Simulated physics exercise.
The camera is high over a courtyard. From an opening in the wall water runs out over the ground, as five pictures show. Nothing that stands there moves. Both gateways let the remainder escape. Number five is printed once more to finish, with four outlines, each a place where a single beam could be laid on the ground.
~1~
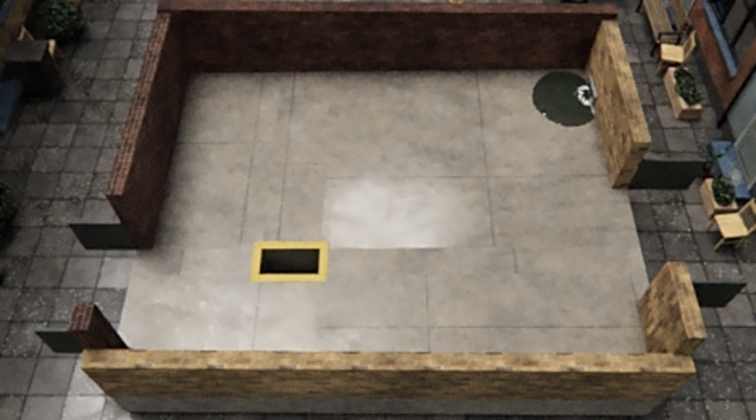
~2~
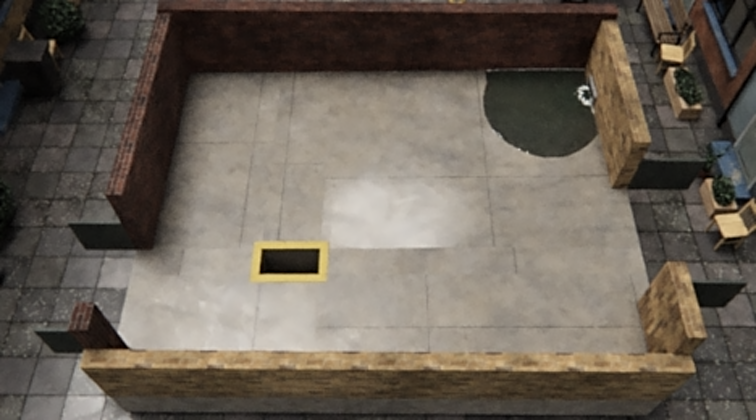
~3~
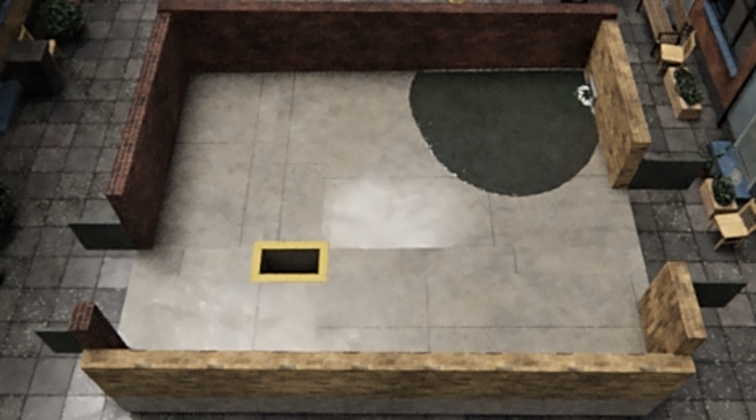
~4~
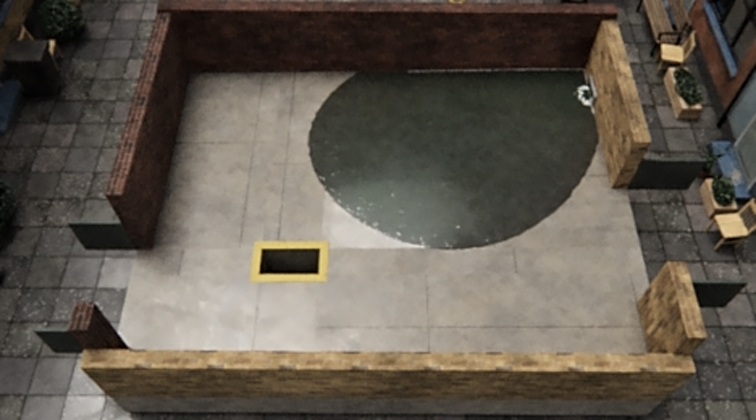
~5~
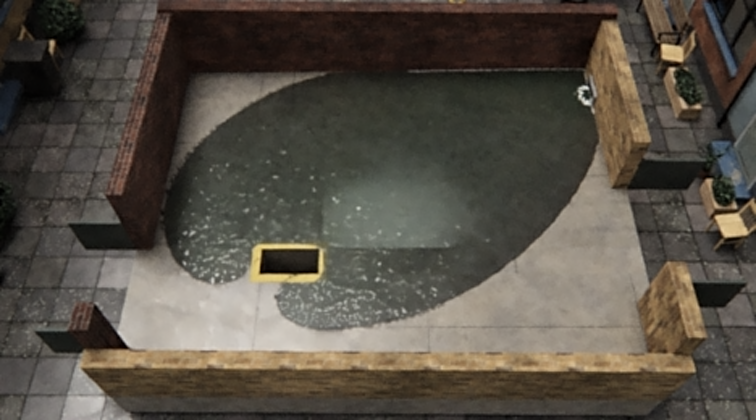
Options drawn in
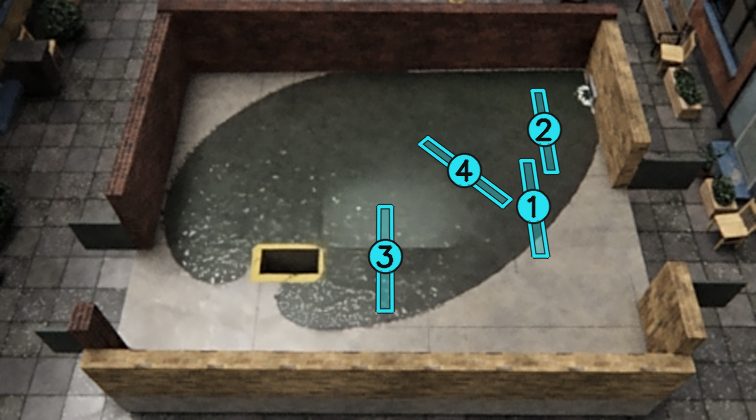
At first, a small dark patch of water sits by the right wall in the far corner of a walled courtyard seen from above. It spreads left and toward the viewer across the pale floor, widening steadily, then surrounds much of the yellow-edged drain, covering over half the ground.
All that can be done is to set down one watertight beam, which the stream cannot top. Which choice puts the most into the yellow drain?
1.
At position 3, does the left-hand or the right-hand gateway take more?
More leaves on the left.
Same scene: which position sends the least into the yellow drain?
Position 4.
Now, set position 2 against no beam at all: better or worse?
Position 2 is worse.
On the marked copy, 1 from (540, 256) to (527, 160); 2 from (551, 172) to (537, 90); 3 from (385, 310) to (385, 206); 4 from (423, 140) to (506, 202).
Choosing 1, about 23 % of the stream goes into the yellow drain, about 77 % out by the gates.
Choosing 2, about 11 % of the stream goes into the yellow drain, about 89 % out by the gates.
Choosing 3, about 15 % of the stream goes into the yellow drain, about 85 % out by the gates.
Choosing 4, about 4 % of the stream goes into the yellow drain, about 96 % out by the gates.
